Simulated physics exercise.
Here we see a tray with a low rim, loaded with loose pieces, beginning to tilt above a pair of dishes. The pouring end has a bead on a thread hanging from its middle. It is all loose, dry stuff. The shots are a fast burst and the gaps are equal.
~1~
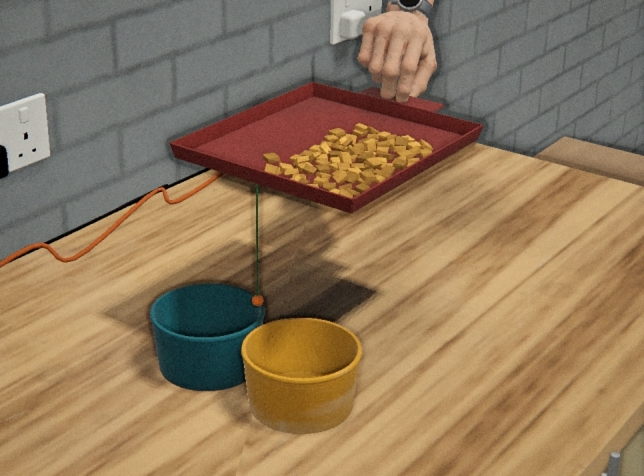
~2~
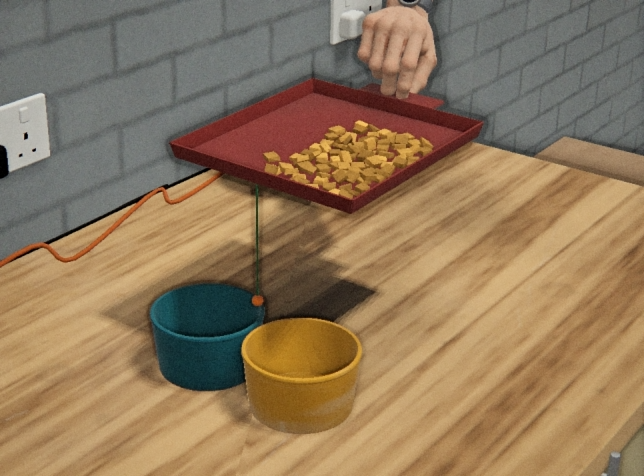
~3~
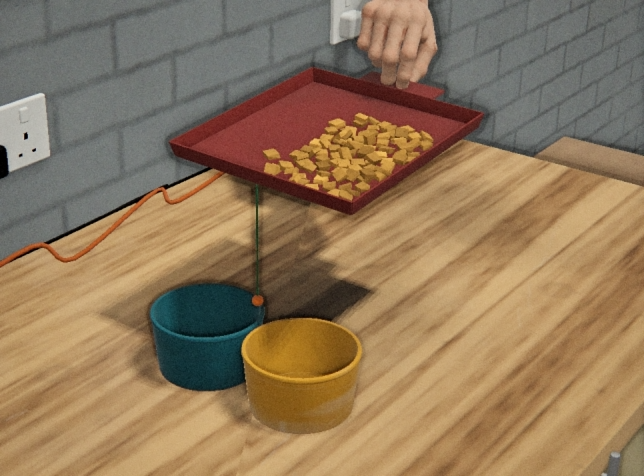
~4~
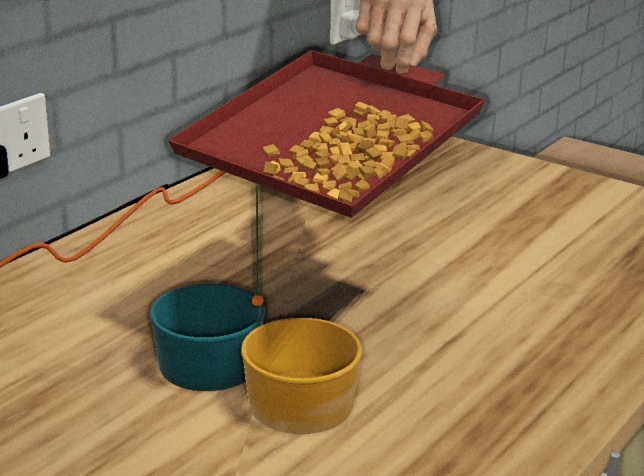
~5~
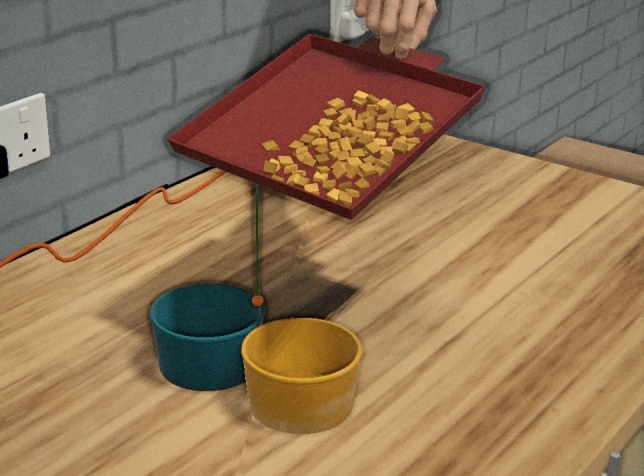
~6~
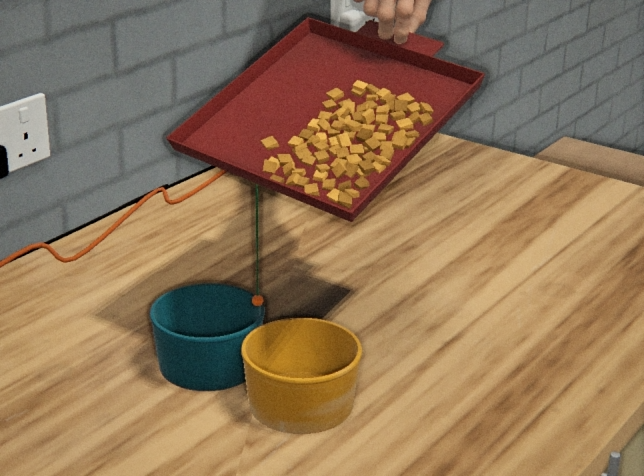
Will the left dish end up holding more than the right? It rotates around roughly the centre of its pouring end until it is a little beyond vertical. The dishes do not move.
No.
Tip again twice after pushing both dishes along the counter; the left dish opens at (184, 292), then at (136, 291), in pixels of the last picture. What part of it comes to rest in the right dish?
First placement: 40 per cent; second placement: 10 per cent.
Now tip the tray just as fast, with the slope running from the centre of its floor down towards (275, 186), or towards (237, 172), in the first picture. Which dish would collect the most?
Results - the dish on the right side first, the dish on the left side second.
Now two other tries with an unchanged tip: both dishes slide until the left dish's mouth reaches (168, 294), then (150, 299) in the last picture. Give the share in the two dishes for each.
The first yields 40 per cent and the second 30 per cent.
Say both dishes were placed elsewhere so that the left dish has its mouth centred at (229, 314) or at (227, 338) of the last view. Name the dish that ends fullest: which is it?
Try 1 - the dish at right; try 2 - the dish at right.
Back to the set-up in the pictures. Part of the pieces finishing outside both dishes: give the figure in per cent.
Around 10 in a hundred.
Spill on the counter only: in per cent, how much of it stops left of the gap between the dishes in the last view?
I reckon around 40 per cent.
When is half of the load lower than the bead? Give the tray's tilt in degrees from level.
Approx. 105° from level.
Soon after the last picture, tray tipped steeply; all on the tray.
A little later, tray tipped right over; most on the tray; about a quarter in the right dish; a stray few outside both; a stray few in the air.
Later still, tray tipped past a quarter turn; most in the right dish; a stray few in the left dish; a small part outside both.
At rest, tray tipped past a quarter turn; most in the right dish; a stray few in the left dish; a small part outside both.
